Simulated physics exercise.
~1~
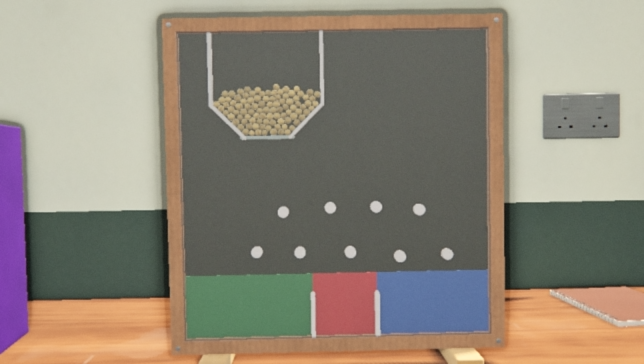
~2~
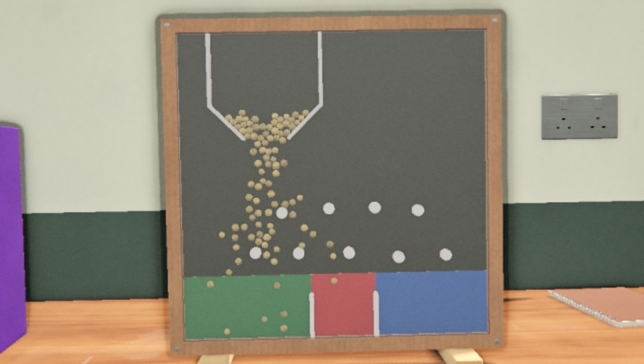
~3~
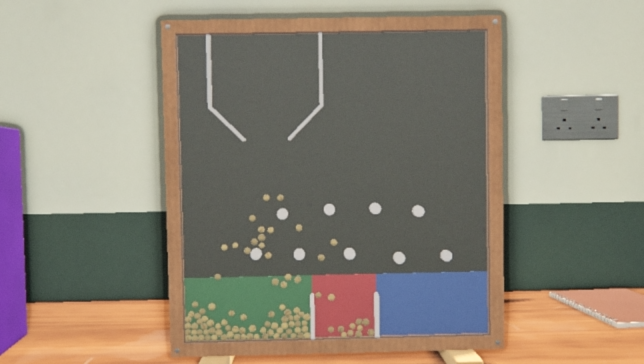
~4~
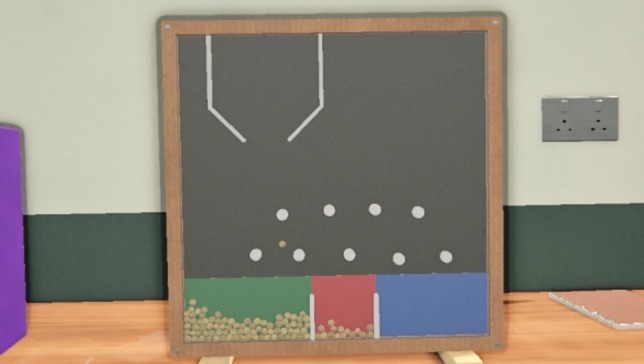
Pale beads pouring from a hopper, scattering off pegs and piling mostly in the green bin, fewer in red, none in blue.
